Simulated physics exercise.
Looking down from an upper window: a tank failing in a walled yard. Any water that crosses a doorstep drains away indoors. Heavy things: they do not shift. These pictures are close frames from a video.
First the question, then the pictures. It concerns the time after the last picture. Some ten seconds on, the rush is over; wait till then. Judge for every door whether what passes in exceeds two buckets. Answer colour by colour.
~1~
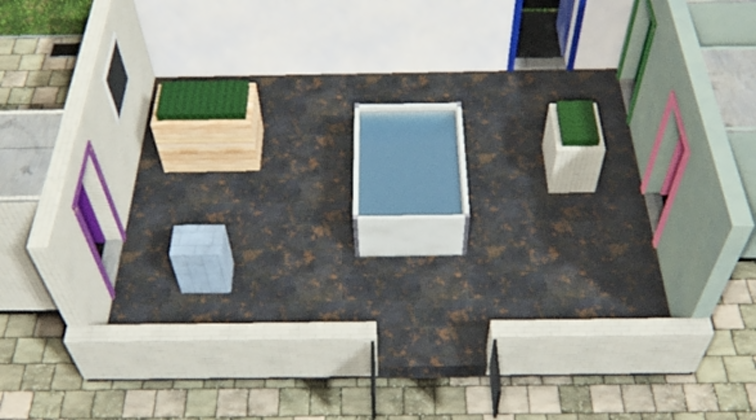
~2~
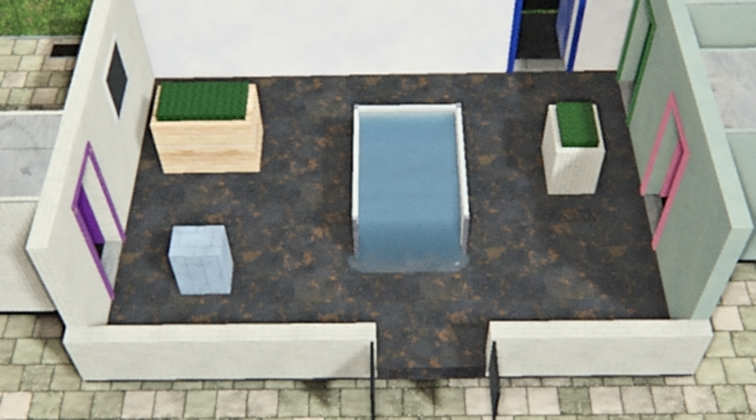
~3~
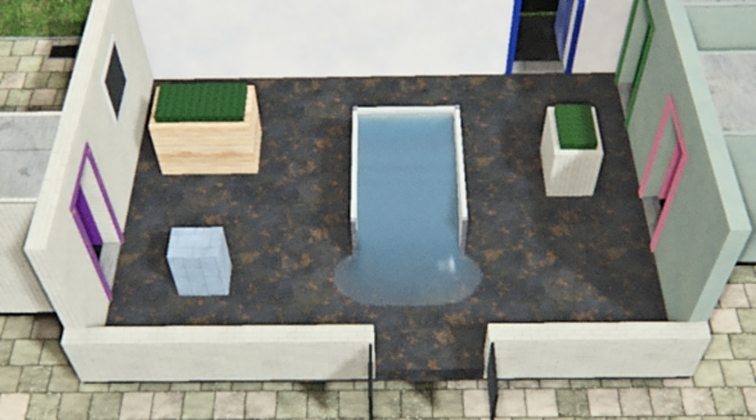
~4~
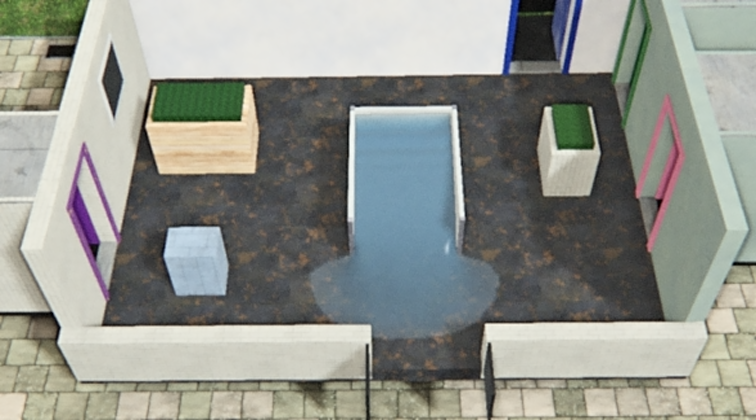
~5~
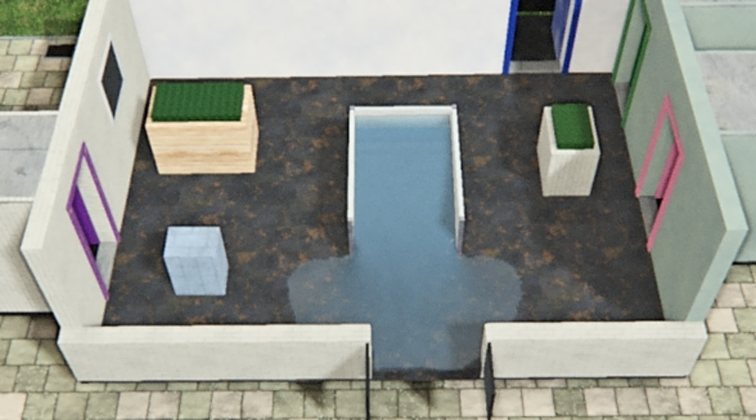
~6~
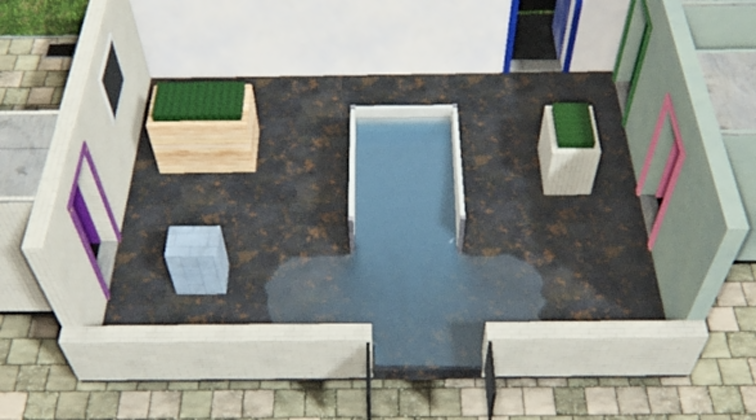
One by one: The blue door will not top two buckets. The green door will not top two buckets. The pink door will not top two buckets. The purple door will top two buckets.
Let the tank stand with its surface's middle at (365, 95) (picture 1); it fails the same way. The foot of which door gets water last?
It would be the one in blue.
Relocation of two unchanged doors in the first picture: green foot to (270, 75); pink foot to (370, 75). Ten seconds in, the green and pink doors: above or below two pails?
What you'd see: The green door stays within the limit and the pink door stays within the limit.
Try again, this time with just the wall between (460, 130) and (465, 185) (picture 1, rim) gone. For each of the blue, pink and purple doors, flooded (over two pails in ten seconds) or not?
Well, the blue one breaks the limit, while the pink one breaks the limit and the purple one stays within bounds.
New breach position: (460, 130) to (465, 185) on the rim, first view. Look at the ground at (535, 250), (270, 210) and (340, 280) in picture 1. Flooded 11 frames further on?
In turn: Inundated, then untouched, then untouched.
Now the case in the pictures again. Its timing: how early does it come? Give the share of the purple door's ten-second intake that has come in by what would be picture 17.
Approximately 0 per cent.
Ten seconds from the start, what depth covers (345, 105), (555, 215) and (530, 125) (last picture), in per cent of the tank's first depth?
First spot 2 %, second 2 %, third 2 %.
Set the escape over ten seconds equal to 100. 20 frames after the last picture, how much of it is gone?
About 75 per cent.
A moment on, water covers 20 % of the floor; the blue door not reached, the green door not reached, the pink door not reached, the purple door not reached.
Next, water covers 25 % of the floor; the blue door not reached, the green door not reached, the pink door not reached, the purple door not reached.
Then, water covers 40 % of the floor; the blue door not reached, the green door not reached, the pink door wet at the sill, nothing in, the purple door under two buckets in.
Later, water covers 60 % of the floor; the blue door wet at the sill, nothing in, the green door wet at the sill, nothing in, the pink door wet at the sill, nothing in, the purple door over two buckets in.
In the end, water covers 90 % of the floor; the blue door wet at the sill, nothing in, the green door wet at the sill, nothing in, the pink door wet at the sill, nothing in, the purple door over two buckets in.
